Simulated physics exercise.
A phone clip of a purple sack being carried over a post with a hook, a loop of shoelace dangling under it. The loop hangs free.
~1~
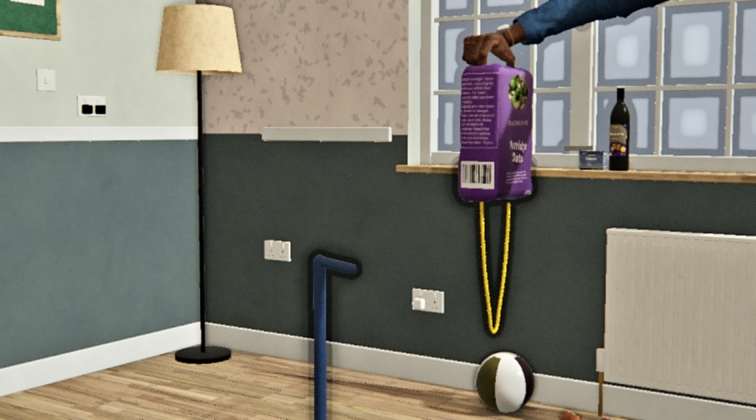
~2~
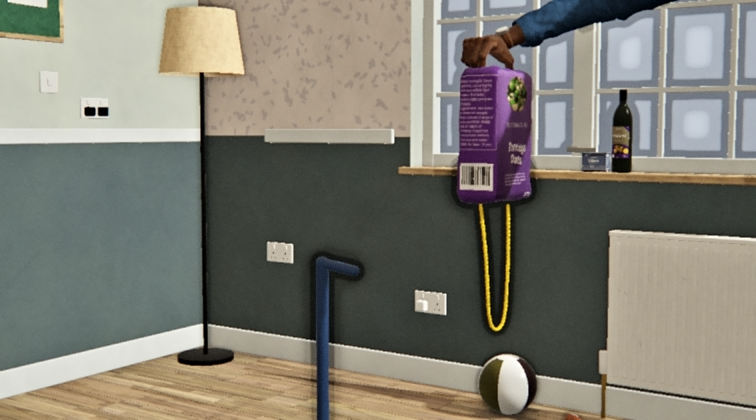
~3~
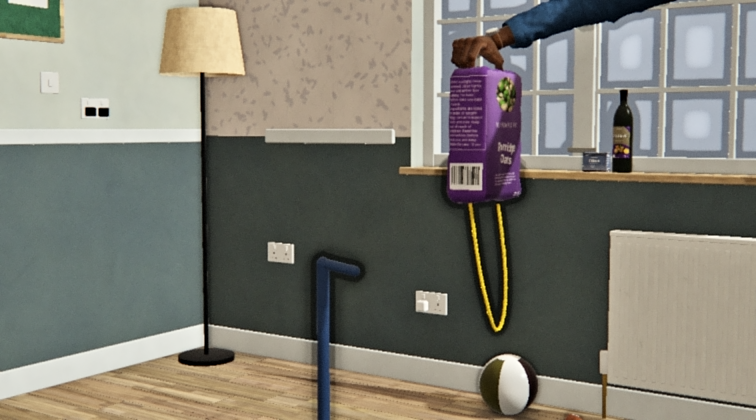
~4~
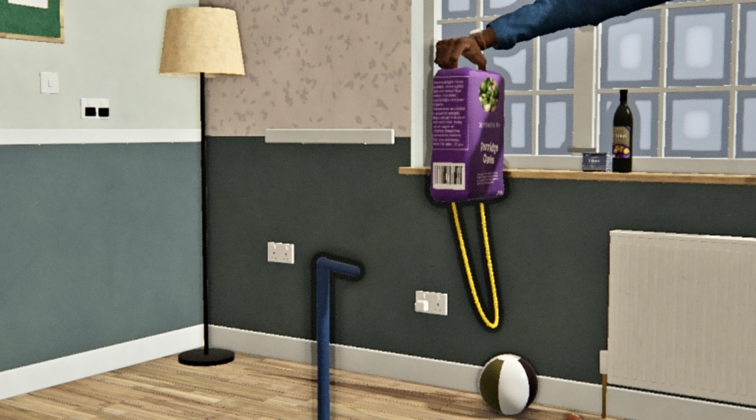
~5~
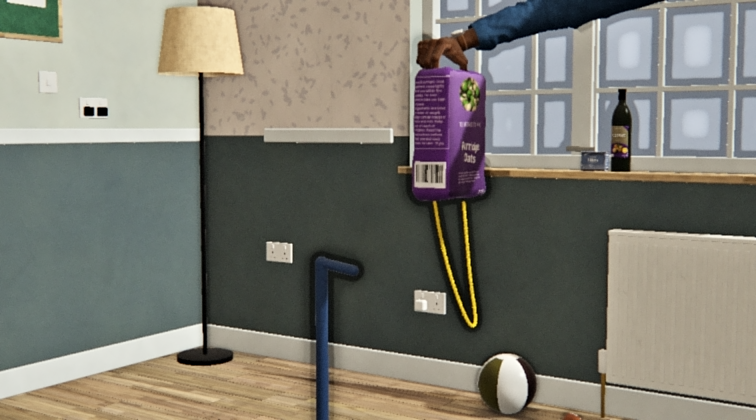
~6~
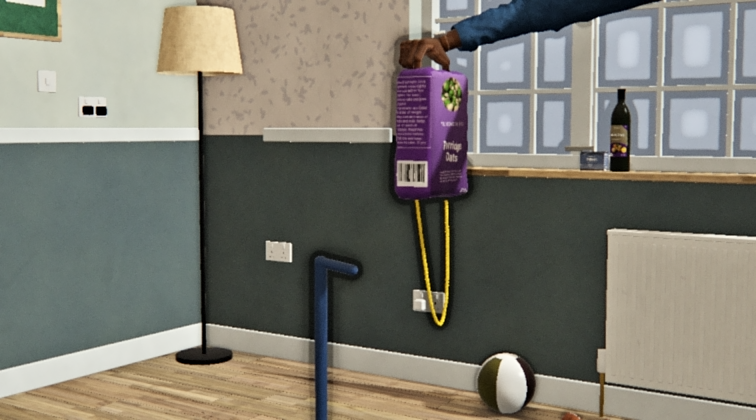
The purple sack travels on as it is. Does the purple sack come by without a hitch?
The purple sack snags on the hook.
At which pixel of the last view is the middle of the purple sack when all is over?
Around (256, 133).
Then, 0.58 s past the final frame, sack nearing the post near (356, 133).
Then, 1.12 s past the final frame, sack past the post near (292, 133).
When it is over, sack past the post near (256, 133); loop tight round the post, hand stopped. The purple sack gets caught.
